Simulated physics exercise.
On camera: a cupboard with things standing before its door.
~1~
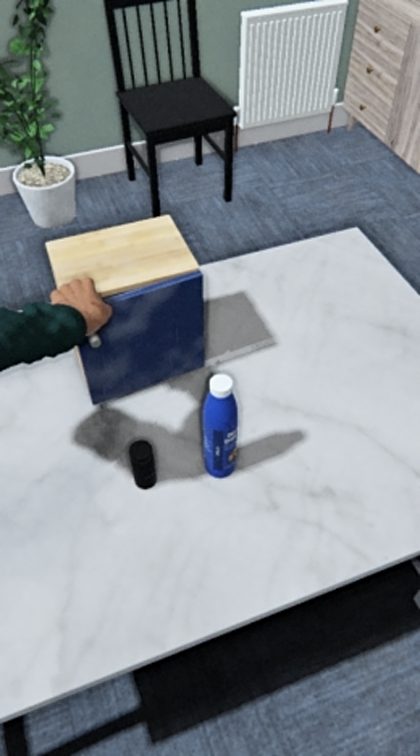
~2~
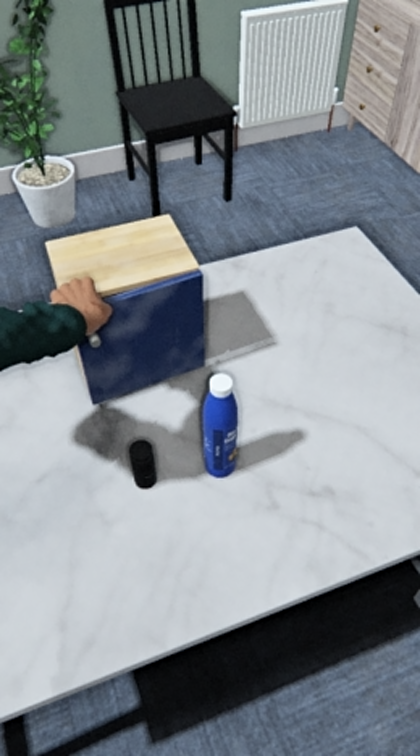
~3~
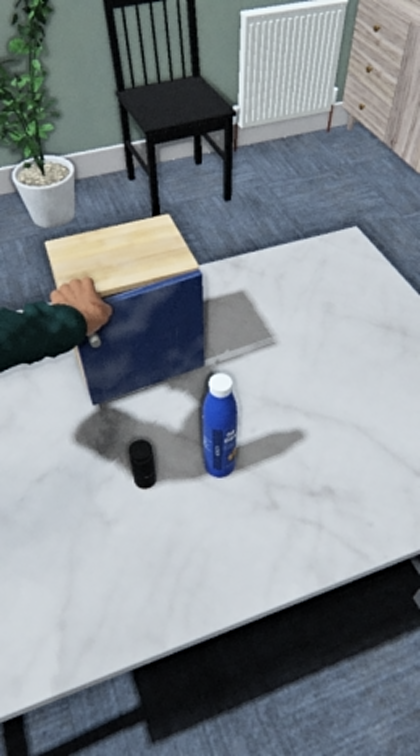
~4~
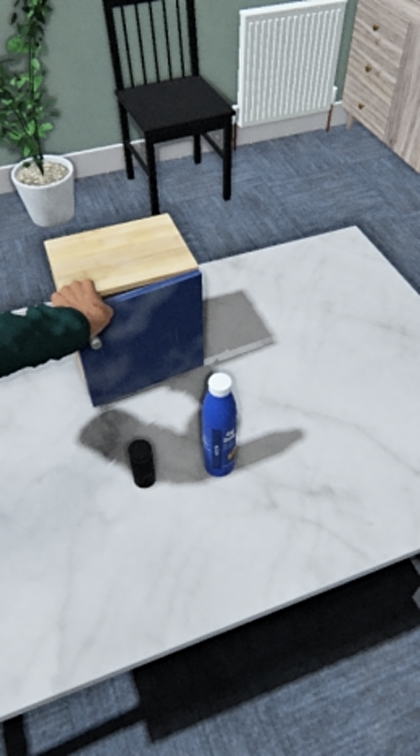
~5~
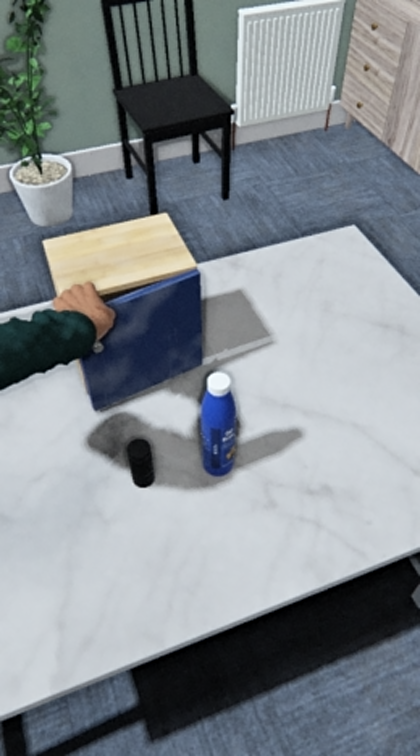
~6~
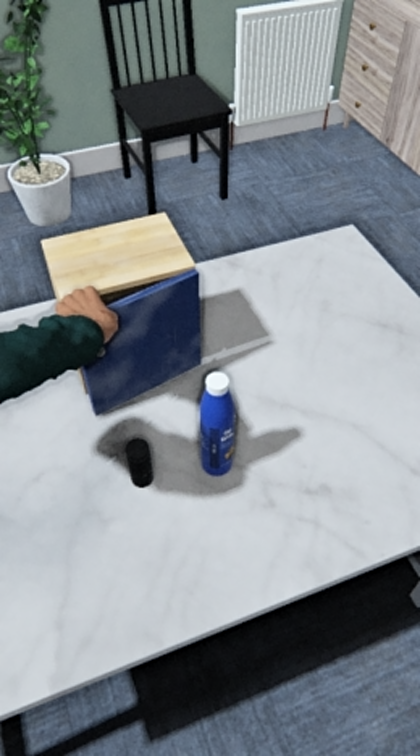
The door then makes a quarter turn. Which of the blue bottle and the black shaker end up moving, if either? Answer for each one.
Result: The blue bottle moves, the black shaker stays put.
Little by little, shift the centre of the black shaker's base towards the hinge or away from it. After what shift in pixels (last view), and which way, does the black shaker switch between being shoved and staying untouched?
It is roughly 12 pixels, and the shift goes up.
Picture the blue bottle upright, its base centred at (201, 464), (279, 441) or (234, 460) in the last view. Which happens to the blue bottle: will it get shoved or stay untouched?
So, one after another, it gets pushed, it goes undisturbed and it gets pushed.
Then, 1.44 s after the last picture, door 72° open; blue bottle moving near (224, 426); black shaker at rest near (140, 464).
Then, 1.70 s after the last picture, door 82° open; blue bottle moved about its own width near (249, 423); black shaker at rest near (140, 464).
At rest, the blue bottle gets knocked, near (267, 419); the black shaker escapes contact, near (140, 464).
